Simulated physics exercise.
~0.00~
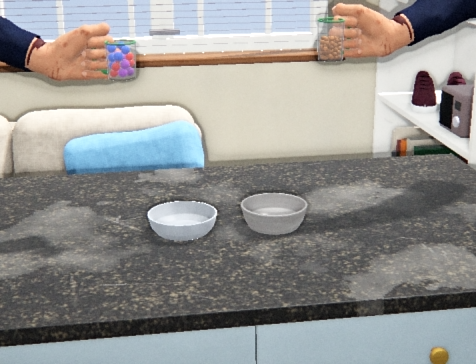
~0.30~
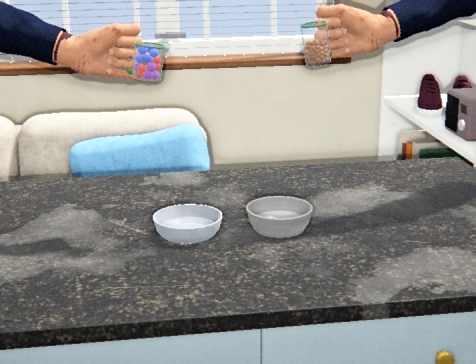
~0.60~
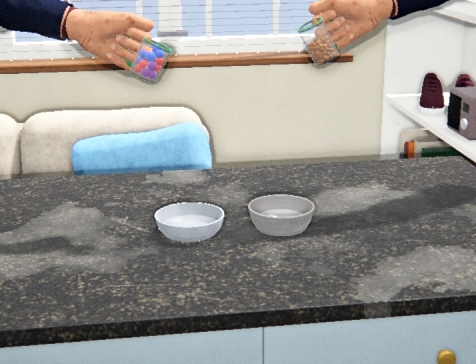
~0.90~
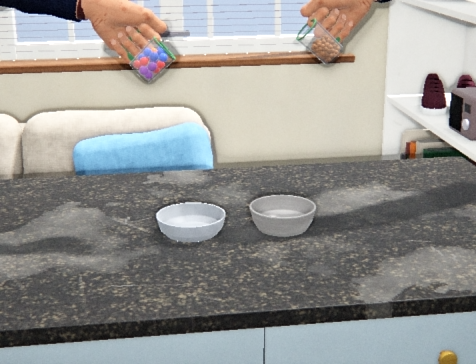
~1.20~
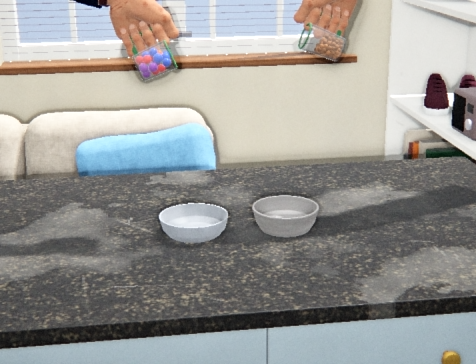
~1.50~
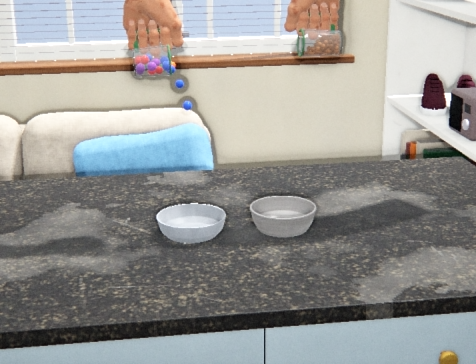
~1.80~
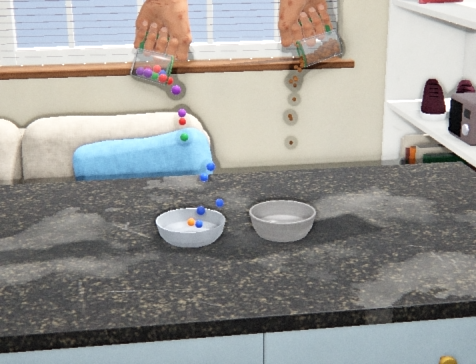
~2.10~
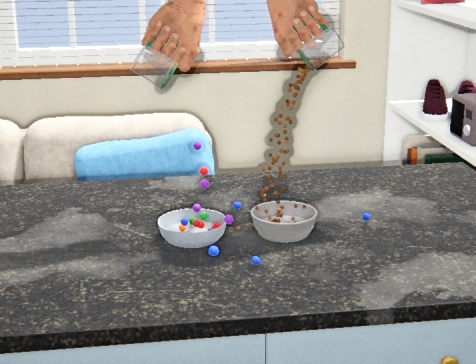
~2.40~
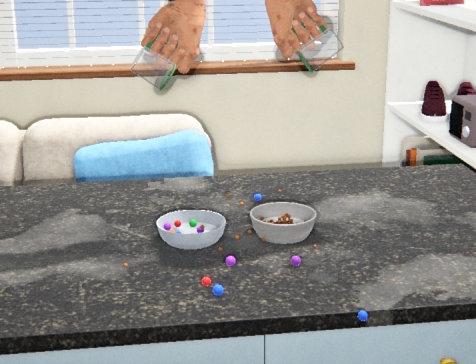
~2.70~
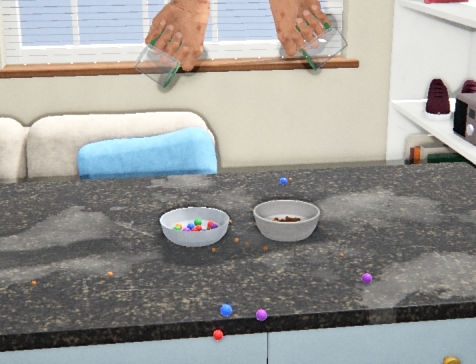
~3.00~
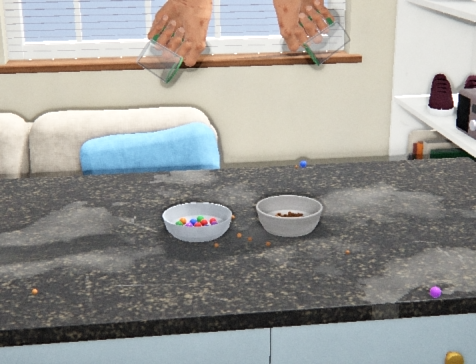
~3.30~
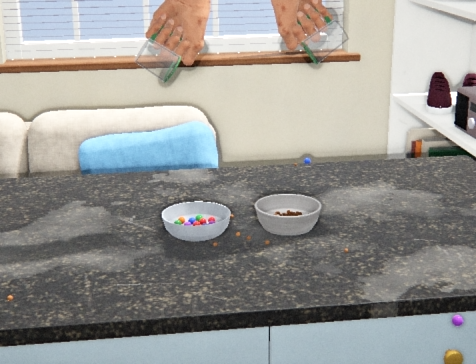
In this clip, two hands tip clear cups over two low bowls on a dark counter, pouring colourful balls on the left and small brown pieces on the right; most land in the bowls, while some balls bounce and roll away and a few brown bits scatter across the counter.
